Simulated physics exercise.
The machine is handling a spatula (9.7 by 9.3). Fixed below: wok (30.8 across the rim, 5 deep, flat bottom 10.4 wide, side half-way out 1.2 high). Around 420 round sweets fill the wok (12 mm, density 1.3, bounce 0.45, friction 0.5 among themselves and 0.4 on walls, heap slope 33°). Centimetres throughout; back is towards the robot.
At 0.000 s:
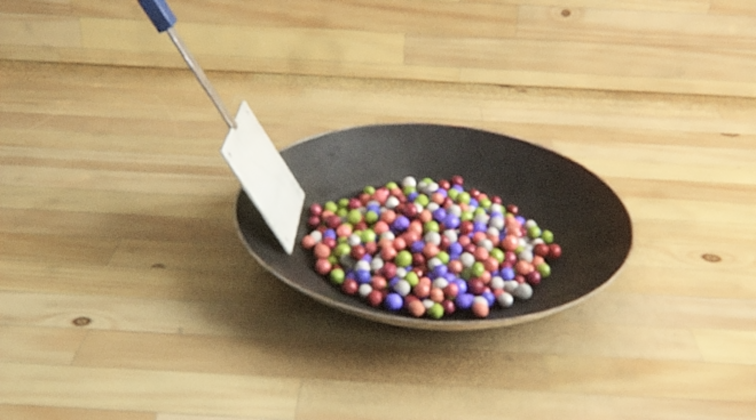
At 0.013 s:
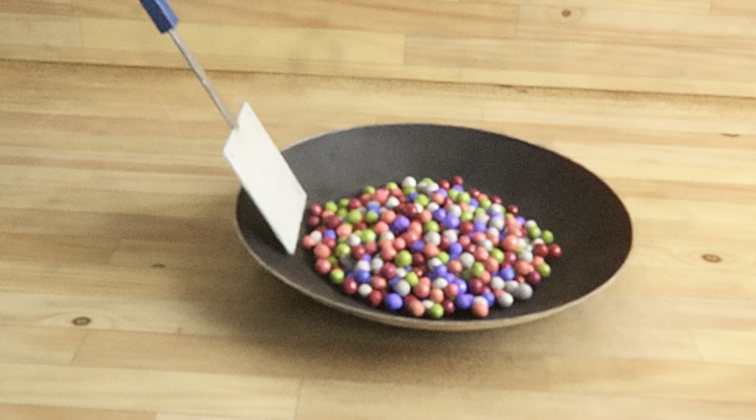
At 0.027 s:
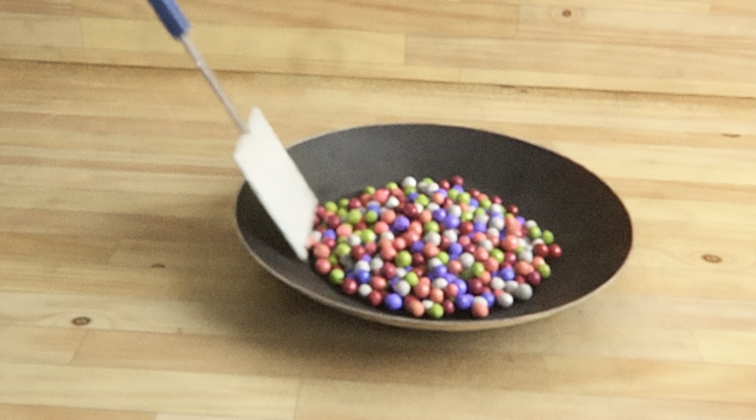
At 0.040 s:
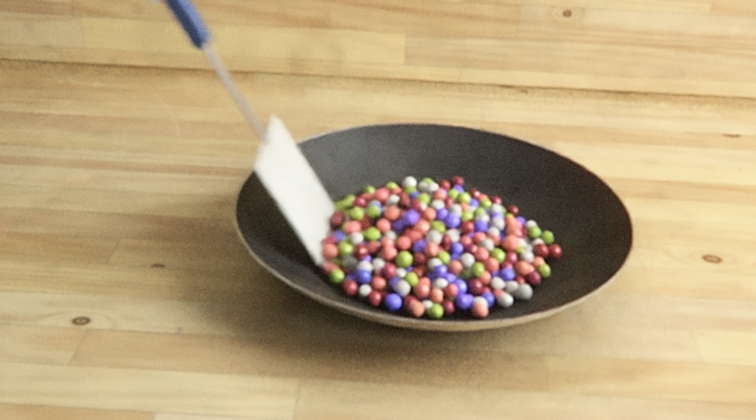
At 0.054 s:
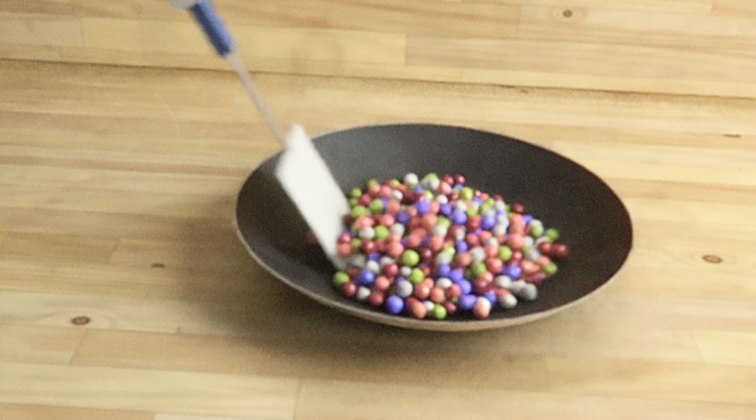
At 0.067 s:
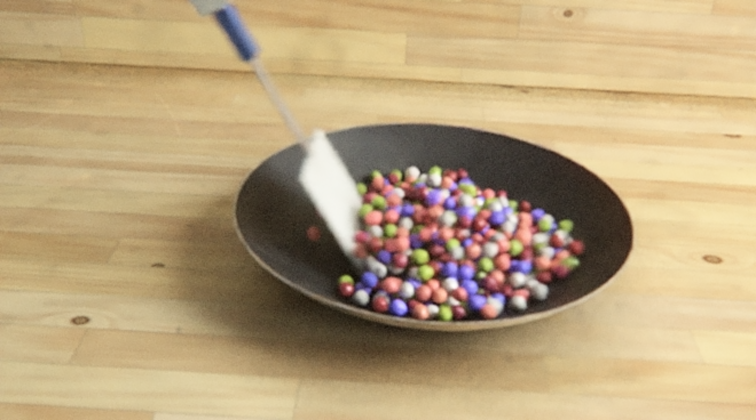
In a dark wok, a spatula moves right, pushing into the heap of colourful round sweets.
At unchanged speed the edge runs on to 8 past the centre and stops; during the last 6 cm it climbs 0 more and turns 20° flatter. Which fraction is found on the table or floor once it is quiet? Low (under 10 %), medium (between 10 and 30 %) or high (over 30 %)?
On the table or floor the share is medium, between 10 and 30 %.
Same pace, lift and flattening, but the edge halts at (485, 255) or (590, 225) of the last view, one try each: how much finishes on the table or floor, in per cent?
Some 5 and 50 per cent.
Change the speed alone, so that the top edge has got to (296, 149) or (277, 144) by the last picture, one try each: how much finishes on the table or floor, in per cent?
About 15 and 10 per cent.
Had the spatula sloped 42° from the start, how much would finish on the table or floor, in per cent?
Then about 15 per cent.
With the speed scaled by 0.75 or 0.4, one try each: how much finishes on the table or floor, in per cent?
About 15 and 5 per cent.
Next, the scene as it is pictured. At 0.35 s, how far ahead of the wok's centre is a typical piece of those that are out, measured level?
Roughly 20 cm.
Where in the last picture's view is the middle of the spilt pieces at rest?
At about (699, 278).
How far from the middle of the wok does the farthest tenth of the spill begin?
Roughly 30 cm.
After 0.10 s, sloping 60°, highest piece 8 above the table; 418 in the wok.
After 0.13 s, sloping 55°, highest piece 8 above the table; 418 in the wok.
After 0.35 s, sloping 40°, highest piece 6 above the table; 336 in the wok, 77 on the table or floor, 5 on the blade or in flight.
After 1.40 s, sloping 40°, highest piece 6 above the table; 335 in the wok, 83 on the table or floor.
In the end, 335 in the wok, 83 on the table or floor. That is 20 % on the table or floor.
